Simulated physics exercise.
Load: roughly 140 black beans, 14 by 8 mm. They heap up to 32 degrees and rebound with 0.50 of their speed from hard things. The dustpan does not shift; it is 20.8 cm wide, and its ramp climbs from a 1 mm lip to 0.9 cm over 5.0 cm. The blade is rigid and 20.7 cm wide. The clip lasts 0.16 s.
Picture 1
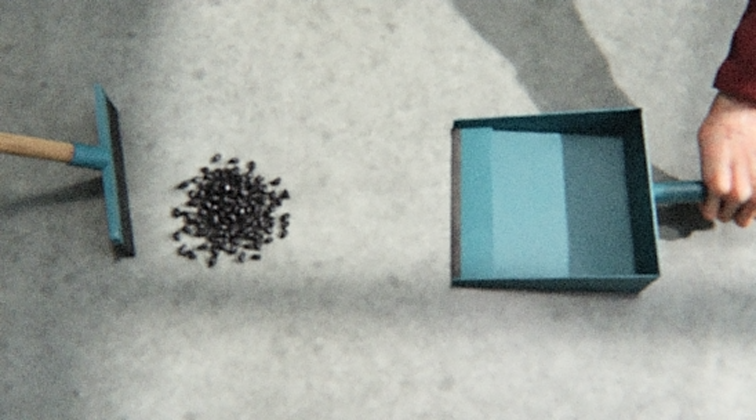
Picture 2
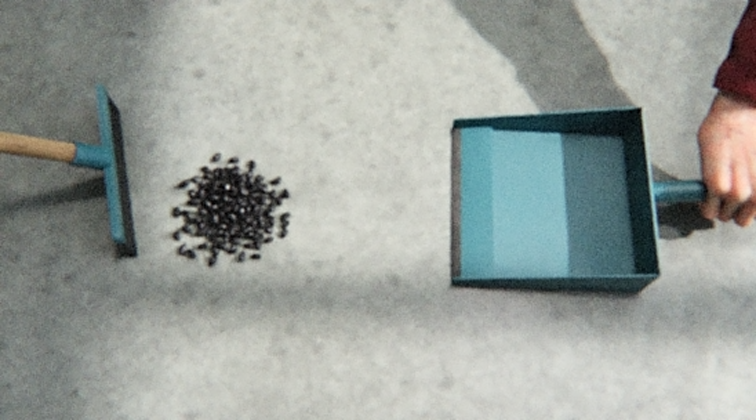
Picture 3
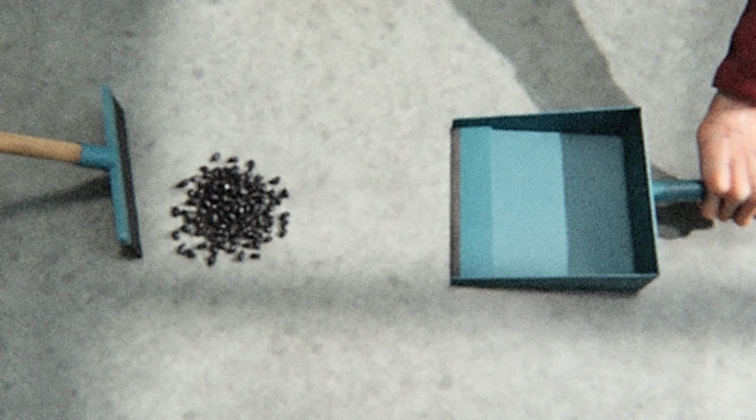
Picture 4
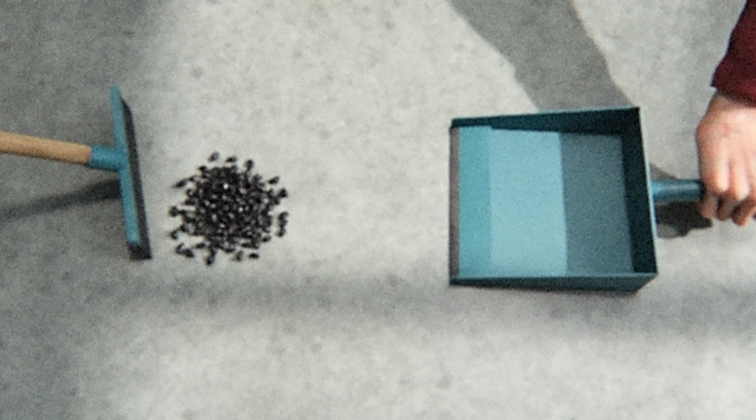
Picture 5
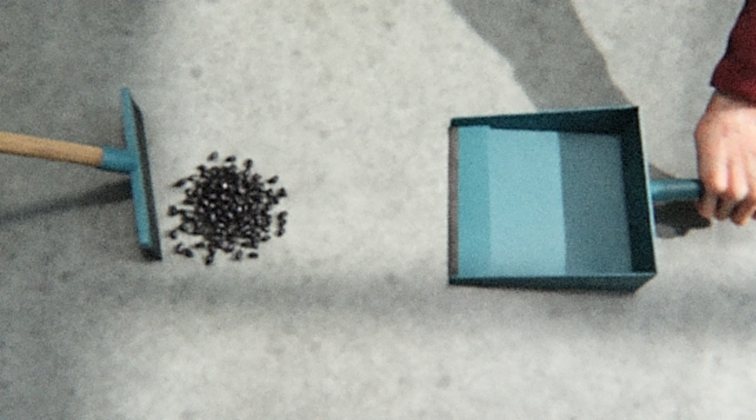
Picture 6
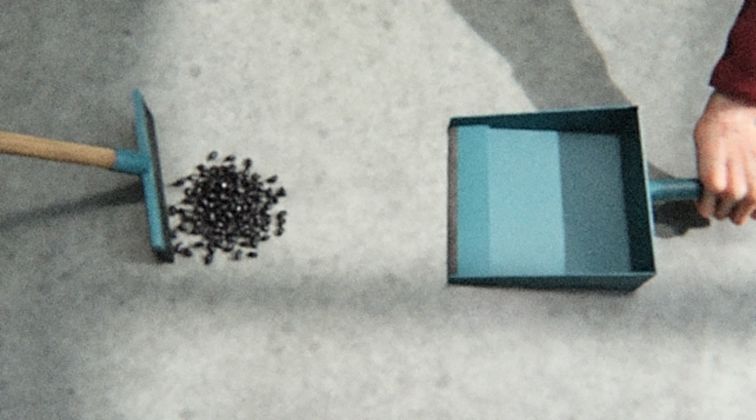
At the start, a teal blade on a wooden handle stands left of a loose pile of small black beans, while a hand at right holds a teal dustpan on the grey floor. The blade then slides a short way right, closing the gap to the pile's left edge, while the beans and dustpan stay put.
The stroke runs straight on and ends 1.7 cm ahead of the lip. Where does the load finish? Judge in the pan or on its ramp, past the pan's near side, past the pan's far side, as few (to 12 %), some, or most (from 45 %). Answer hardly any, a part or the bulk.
Pan: Hardly any, near side: Hardly any, far side: Hardly any.
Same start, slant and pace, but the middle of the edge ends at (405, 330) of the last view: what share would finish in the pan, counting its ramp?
Some 0 per cent.
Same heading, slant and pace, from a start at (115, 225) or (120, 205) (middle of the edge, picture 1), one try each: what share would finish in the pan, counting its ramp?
Some 0 and 5 per cent.
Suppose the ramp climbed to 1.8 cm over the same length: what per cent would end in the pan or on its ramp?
In that case some 10 per cent.
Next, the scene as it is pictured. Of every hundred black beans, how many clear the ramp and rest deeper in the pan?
Roughly 0 per cent.
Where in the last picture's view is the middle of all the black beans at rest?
Near (428, 210).
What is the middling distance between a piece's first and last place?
About 24 cm.
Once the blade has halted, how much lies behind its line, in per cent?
Some 10 per cent.
Then, 0.32 s after the last picture, middle of the blade 21 cm from the lip; 0 % over the lip, far side 0 %, near side 5 %.
Then, 0.53 s after the last picture, middle of the blade 11 cm from the lip; 0 % over the lip, far side 0 %, near side 5 %.
Then, 0.86 s after the last picture, middle of the blade 5 cm from the lip; 10 % over the lip, far side 5 %, near side 10 %.
In the end, pan 5 %, near side 10 %, far side 5 %, in front of the lip or behind the blade 85 %.
